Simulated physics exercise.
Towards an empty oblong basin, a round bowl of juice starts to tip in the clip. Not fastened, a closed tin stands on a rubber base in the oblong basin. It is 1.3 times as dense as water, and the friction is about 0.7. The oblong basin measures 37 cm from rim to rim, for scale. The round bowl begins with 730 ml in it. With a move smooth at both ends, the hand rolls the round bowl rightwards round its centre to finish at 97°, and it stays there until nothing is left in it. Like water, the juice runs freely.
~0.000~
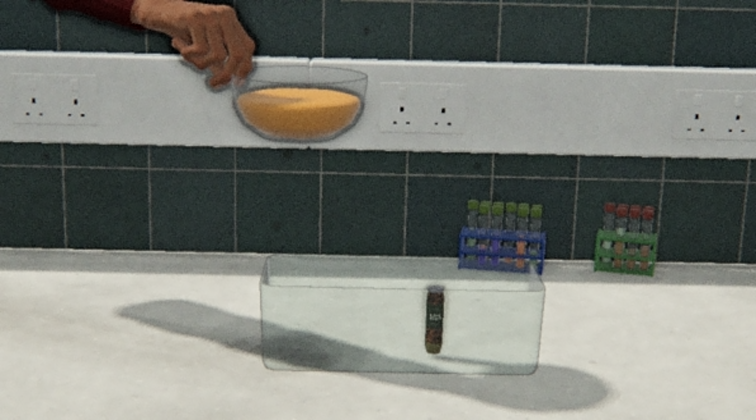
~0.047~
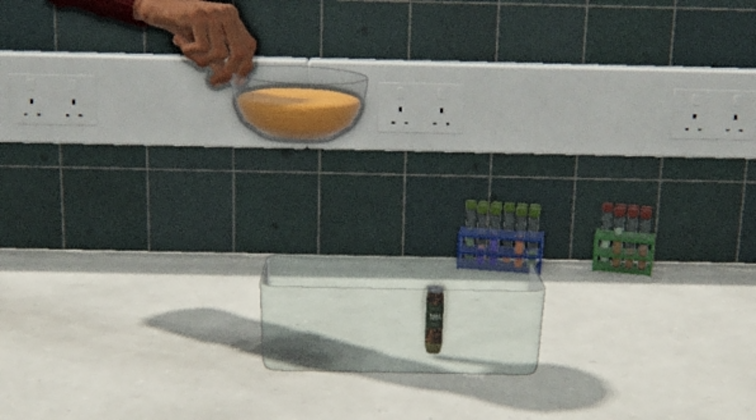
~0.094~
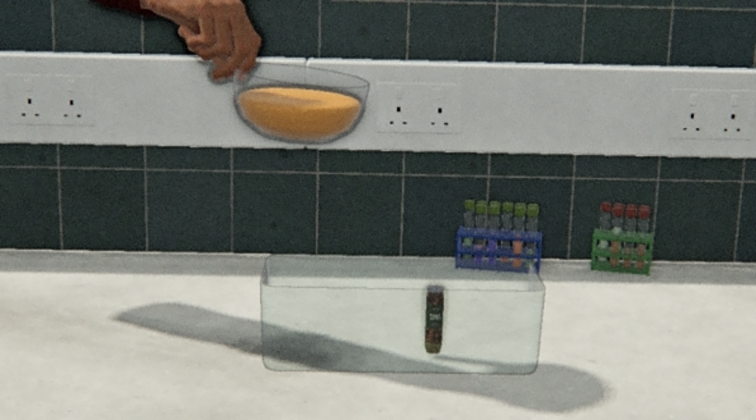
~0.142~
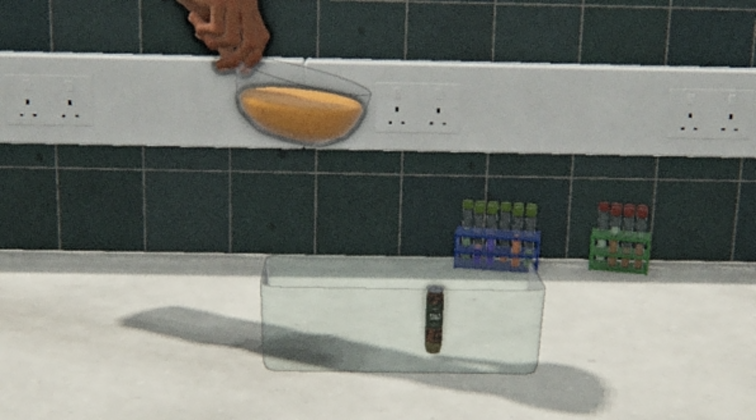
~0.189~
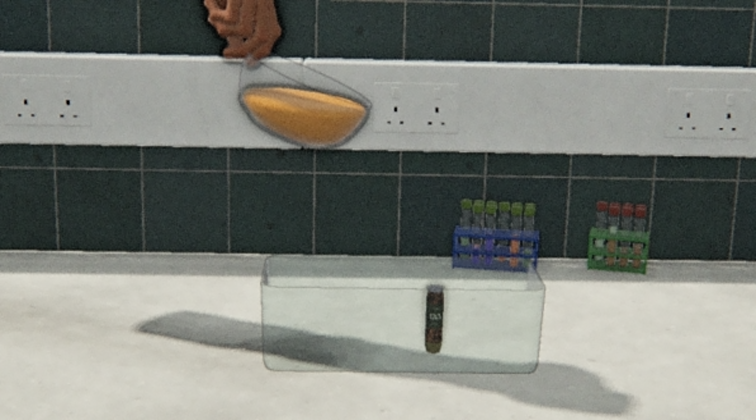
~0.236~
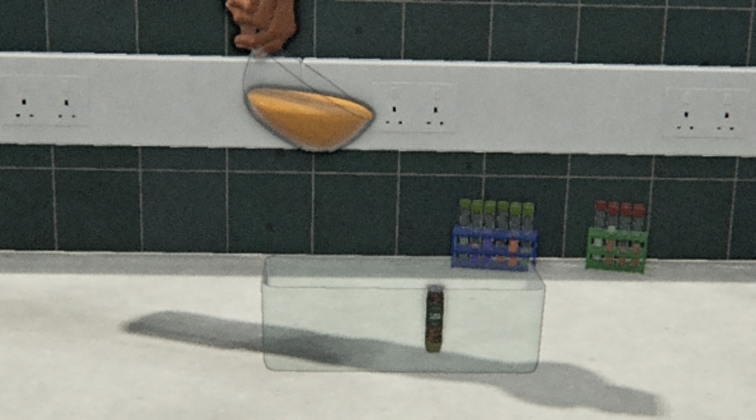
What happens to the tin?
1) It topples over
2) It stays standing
It topples over.
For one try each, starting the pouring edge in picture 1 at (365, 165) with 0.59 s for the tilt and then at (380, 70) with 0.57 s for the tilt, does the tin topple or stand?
First it stays on its base; then it tips over.
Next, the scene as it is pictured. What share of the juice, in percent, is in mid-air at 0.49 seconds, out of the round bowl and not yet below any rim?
Near 70 per cent at that time.
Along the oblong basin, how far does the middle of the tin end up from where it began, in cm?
Some 8.5 cm.
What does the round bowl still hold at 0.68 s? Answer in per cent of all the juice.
3 per cent or thereabouts.
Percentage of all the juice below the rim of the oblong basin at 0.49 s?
Some 10 per cent.
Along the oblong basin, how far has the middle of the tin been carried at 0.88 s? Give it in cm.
Measured centre to centre, about 4 cm.
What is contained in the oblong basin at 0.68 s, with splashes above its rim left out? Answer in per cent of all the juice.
Roughly 86 percent of it.
By 0.49 s the tilt is 91° and 20 per cent is still to pour; the tin stands where it began.
By 0.68 s the tilt is 97° and 3 per cent is still to pour; the tin leans 6°.
By 0.88 s the tilt is 97° and 0 per cent is still to pour; the tin leans 21°.
By 1.09 s the tilt is 97° and 0 per cent is still to pour; the tin lies on its side.
At rest the tin lies on its side.
